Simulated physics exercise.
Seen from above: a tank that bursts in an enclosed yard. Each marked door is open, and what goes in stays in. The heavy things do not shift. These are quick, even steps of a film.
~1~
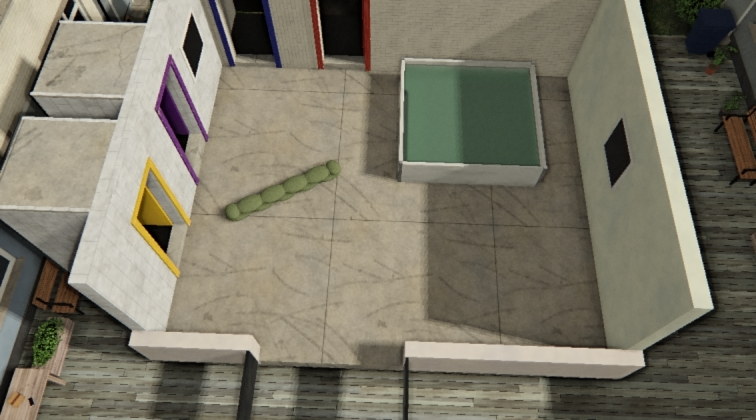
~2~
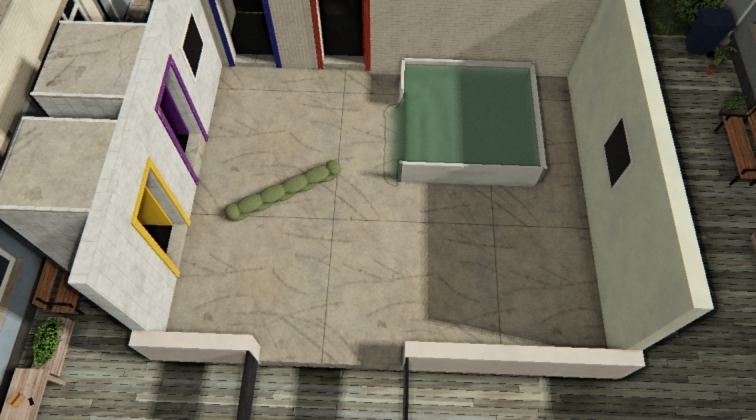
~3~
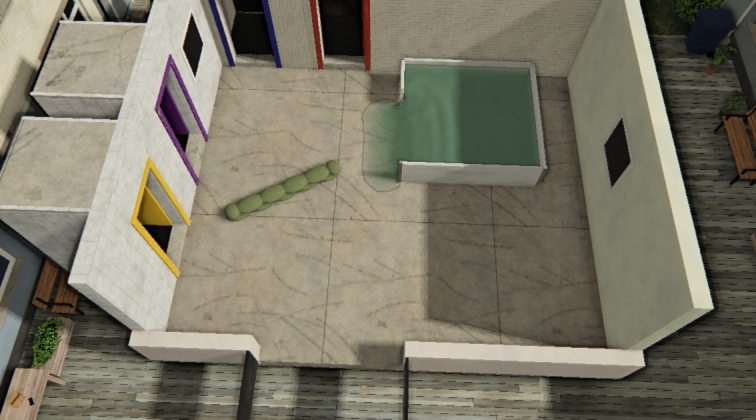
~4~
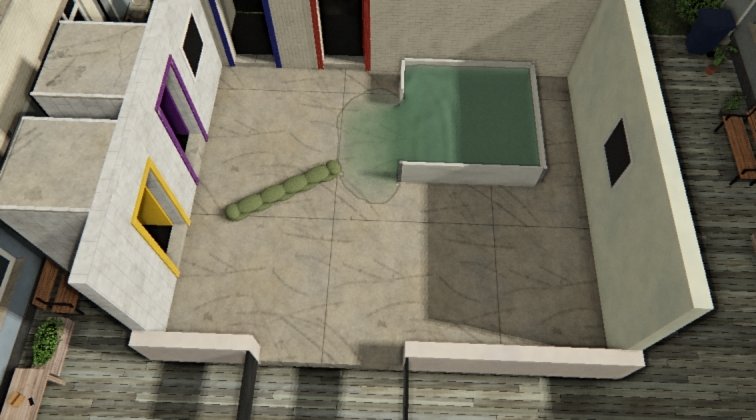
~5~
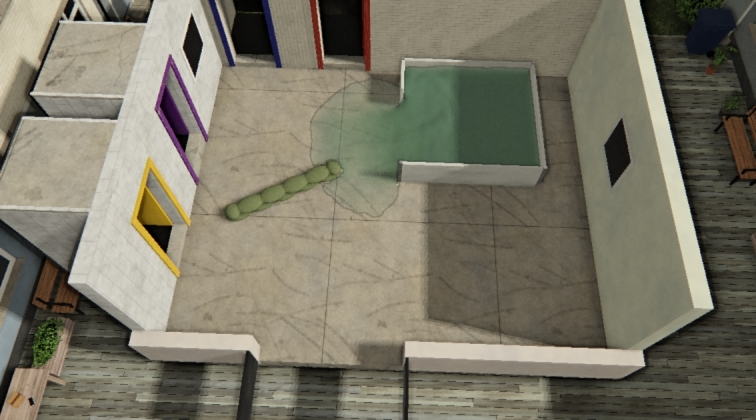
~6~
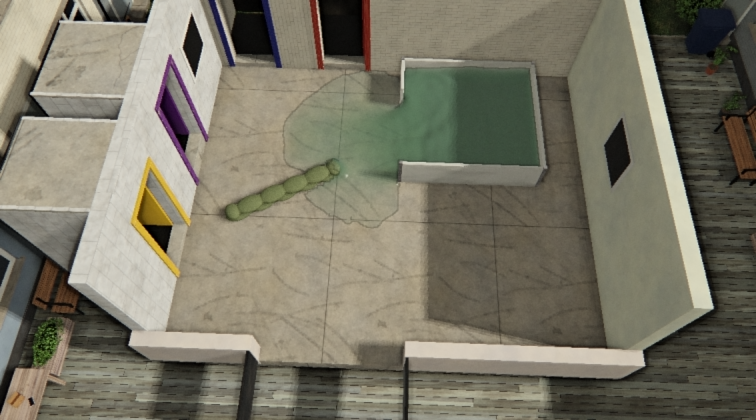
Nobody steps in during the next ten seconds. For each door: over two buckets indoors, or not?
One by one: The blue door lets in a lot; the purple door admits no more than that; the yellow door admits no more than that; the red door admits no more than that.
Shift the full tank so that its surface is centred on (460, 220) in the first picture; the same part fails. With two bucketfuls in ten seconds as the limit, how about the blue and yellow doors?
My reading: The blue door keeps below it, the yellow door is over.
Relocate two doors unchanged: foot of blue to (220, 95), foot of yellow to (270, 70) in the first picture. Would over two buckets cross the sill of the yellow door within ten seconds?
Yellow lets more in.
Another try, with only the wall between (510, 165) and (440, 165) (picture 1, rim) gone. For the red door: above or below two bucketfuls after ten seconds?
Then: Red door lets less in.
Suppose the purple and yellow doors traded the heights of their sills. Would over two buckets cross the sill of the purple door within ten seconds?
One by one: Purple goes over.
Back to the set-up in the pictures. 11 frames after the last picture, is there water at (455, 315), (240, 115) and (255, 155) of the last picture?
One after the other: No water, flooded, covered.
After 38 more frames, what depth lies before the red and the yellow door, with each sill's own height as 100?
Near 60 and 100 in a hundred.
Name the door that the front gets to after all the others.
It is the yellow door.
A moment on, water covers 30 % of the floor; the blue door not reached, the purple door wet at the sill, nothing in, the yellow door not reached, the red door wet at the sill, nothing in.
Next, water covers 40 % of the floor; the blue door wet at the sill, nothing in, the purple door wet at the sill, nothing in, the yellow door wet at the sill, nothing in, the red door wet at the sill, nothing in.
Then, water covers 50 % of the floor; the blue door over two buckets in, the purple door wet at the sill, nothing in, the yellow door wet at the sill, nothing in, the red door wet at the sill, nothing in.
Later, water covers 60 % of the floor; the blue door far over two buckets in, the purple door wet at the sill, nothing in, the yellow door under two buckets in, the red door wet at the sill, nothing in.
In the end, water covers 90 % of the floor; the blue door far over two buckets in, the purple door wet at the sill, nothing in, the yellow door under two buckets in, the red door wet at the sill, nothing in.
